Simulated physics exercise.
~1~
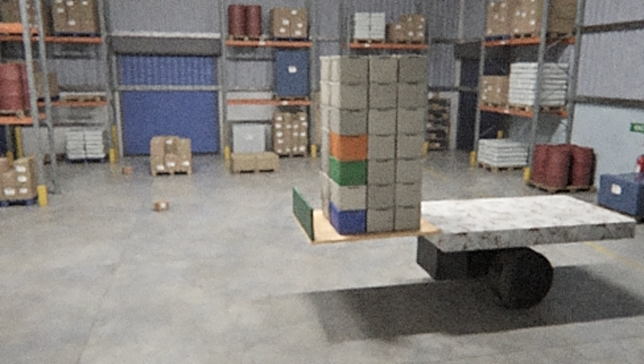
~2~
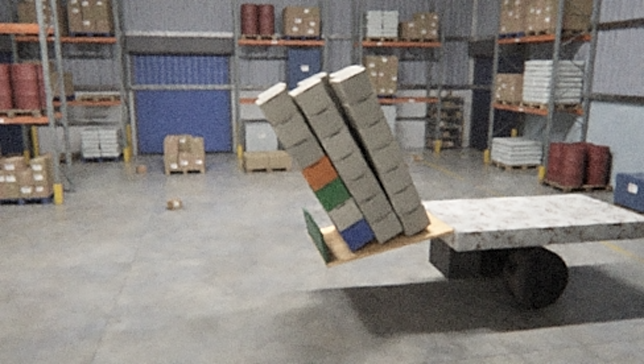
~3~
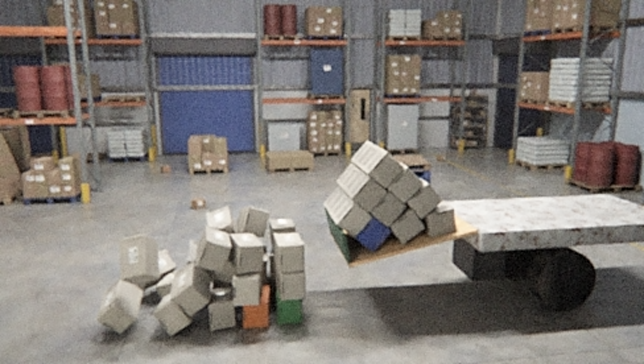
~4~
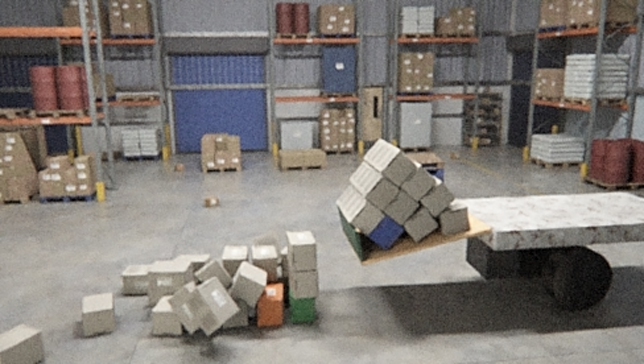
Tall stack of lidded totes leaning and toppling off a tilting flatbed flap, green and orange ones landing among the spilled pile.
